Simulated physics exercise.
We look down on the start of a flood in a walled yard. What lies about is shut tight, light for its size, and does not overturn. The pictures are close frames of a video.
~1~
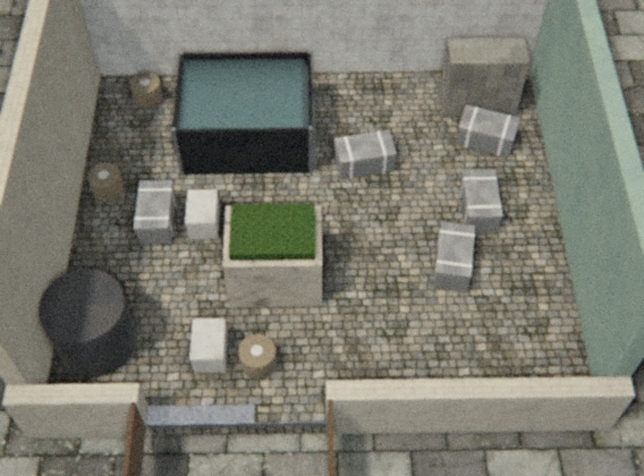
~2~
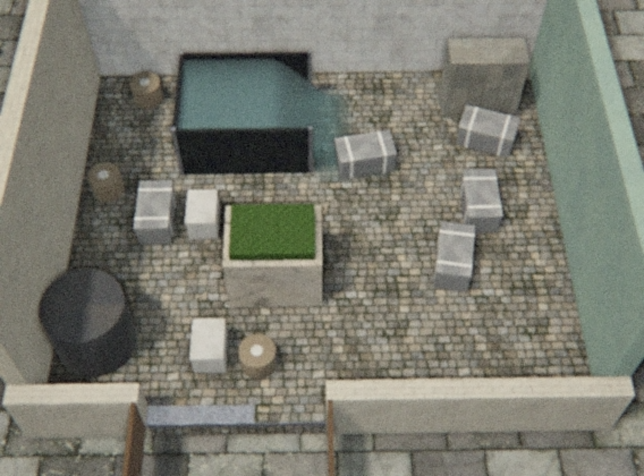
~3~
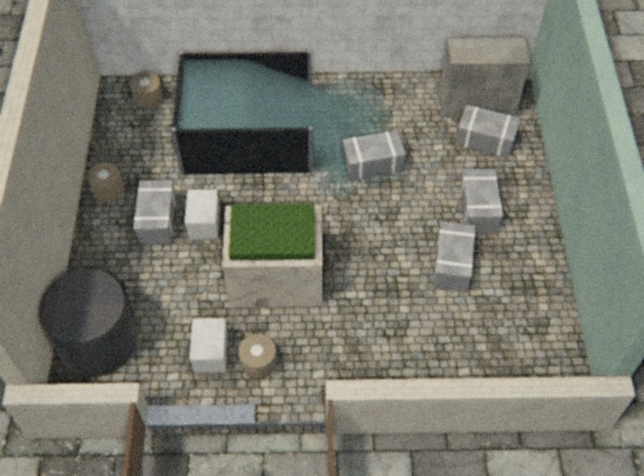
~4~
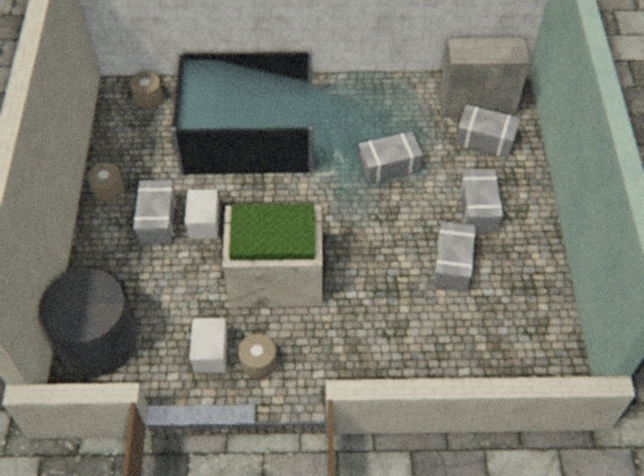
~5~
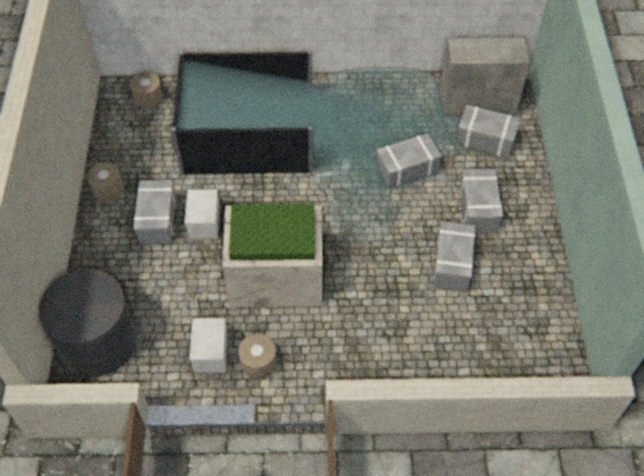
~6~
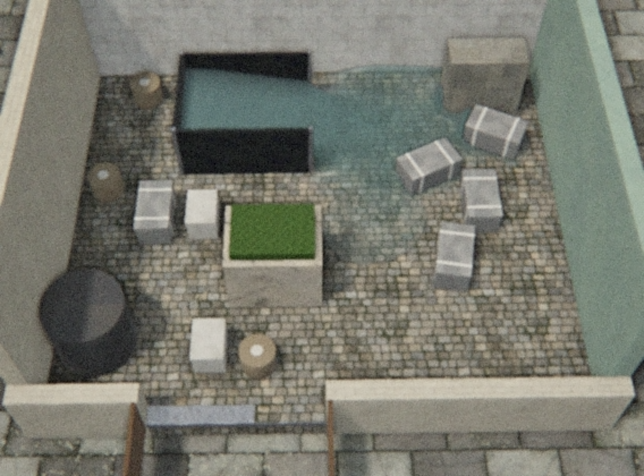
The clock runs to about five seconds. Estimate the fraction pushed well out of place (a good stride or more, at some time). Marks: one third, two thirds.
That comes to from one to two thirds.
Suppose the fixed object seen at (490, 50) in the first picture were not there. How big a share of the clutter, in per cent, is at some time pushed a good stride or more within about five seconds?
I make it 50 per cent.
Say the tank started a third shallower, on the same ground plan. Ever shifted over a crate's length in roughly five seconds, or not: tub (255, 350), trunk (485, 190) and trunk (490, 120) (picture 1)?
In turn: Never so far, that far or more, that far or more.
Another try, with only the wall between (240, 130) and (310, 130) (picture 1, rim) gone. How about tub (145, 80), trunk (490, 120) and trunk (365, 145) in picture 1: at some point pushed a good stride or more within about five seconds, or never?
As listed: Under that, never so far, short of that.
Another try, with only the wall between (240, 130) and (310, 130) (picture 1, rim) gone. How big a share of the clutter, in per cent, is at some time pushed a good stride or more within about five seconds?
Some 50 per cent.
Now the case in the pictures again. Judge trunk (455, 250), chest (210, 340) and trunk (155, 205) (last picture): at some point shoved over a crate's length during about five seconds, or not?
In turn: Yes, less than that, never so far.
A moment on, 1 of 10 are well off their spots; 0 afloat.
Next, 3 of 10 are well off their spots; 2 afloat.
Later, 3 of 10 are well off their spots; 3 afloat.
In the end, 4 of 10 are well off their spots, and 4 have been at some point; 4 afloat.
